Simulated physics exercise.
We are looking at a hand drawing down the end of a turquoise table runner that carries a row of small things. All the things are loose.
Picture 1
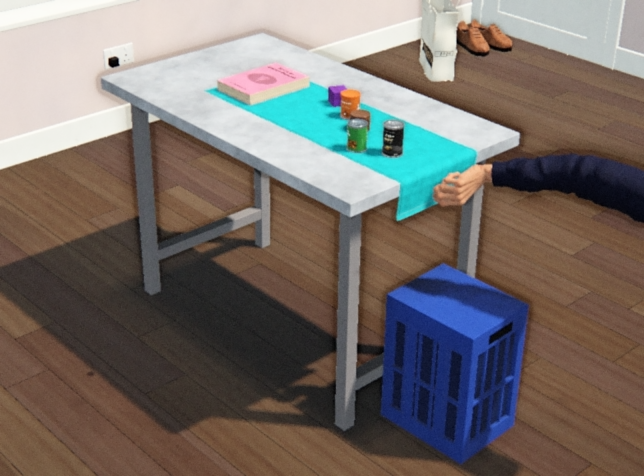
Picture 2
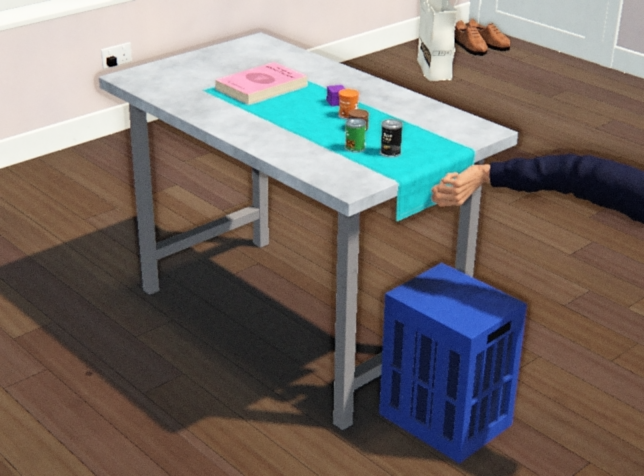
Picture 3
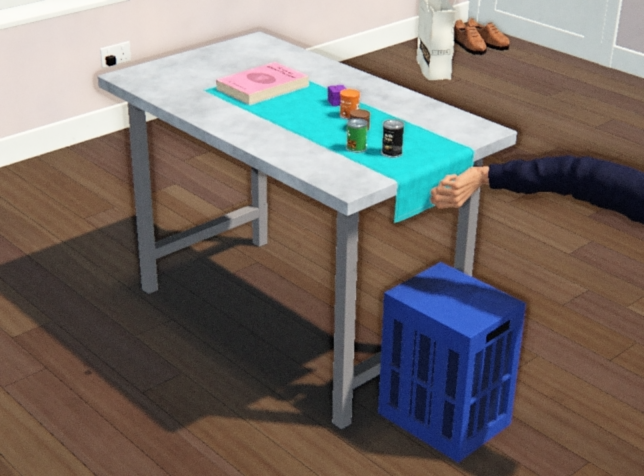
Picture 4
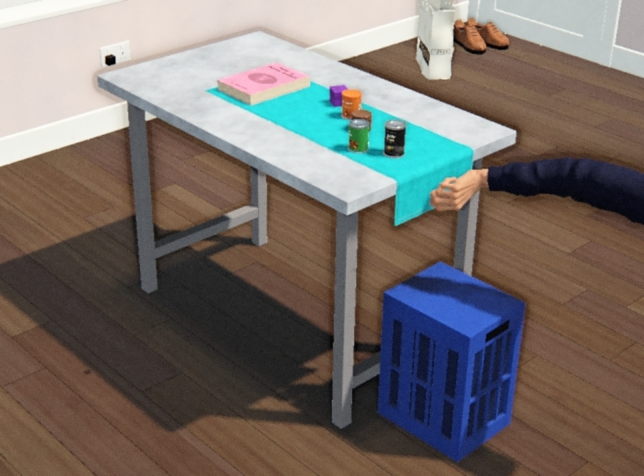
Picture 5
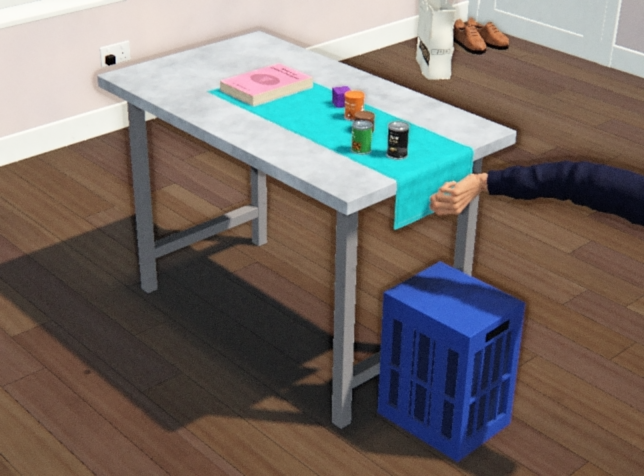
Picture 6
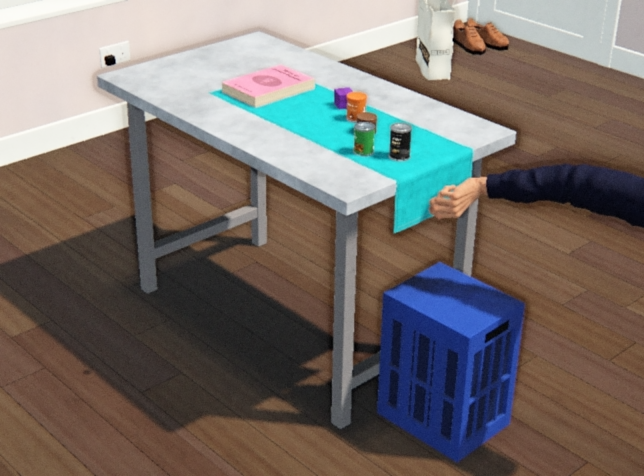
A hand slowly drawing down the end of a turquoise runner, the book, cans and small pots shifting slightly along the table.
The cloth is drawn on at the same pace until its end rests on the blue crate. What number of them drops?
The count of fallen things is two.
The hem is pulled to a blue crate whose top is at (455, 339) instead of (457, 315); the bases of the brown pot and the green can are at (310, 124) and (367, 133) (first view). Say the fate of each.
The brown pot stays on; the green can goes over.
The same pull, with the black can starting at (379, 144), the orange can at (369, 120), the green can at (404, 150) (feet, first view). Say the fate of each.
The black can comes down, the orange can survives, the green can tumbles off.
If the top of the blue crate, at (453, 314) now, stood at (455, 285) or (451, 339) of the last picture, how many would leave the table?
Then 1 and 3.
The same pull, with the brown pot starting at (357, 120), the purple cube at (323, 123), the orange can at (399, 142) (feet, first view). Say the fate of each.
The brown pot survives, the purple cube survives, the orange can tumbles off.
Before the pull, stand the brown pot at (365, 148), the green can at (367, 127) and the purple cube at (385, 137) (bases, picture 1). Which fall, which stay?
The brown pot tumbles off; the green can holds on; the purple cube goes over.
Soon after, hem near (432, 236); all still up.
After that, hem near (431, 266); black can gone.
And then, hem on the crate; black can and green can gone.
In the end, hem on the crate; black can and green can gone. It carries off two.
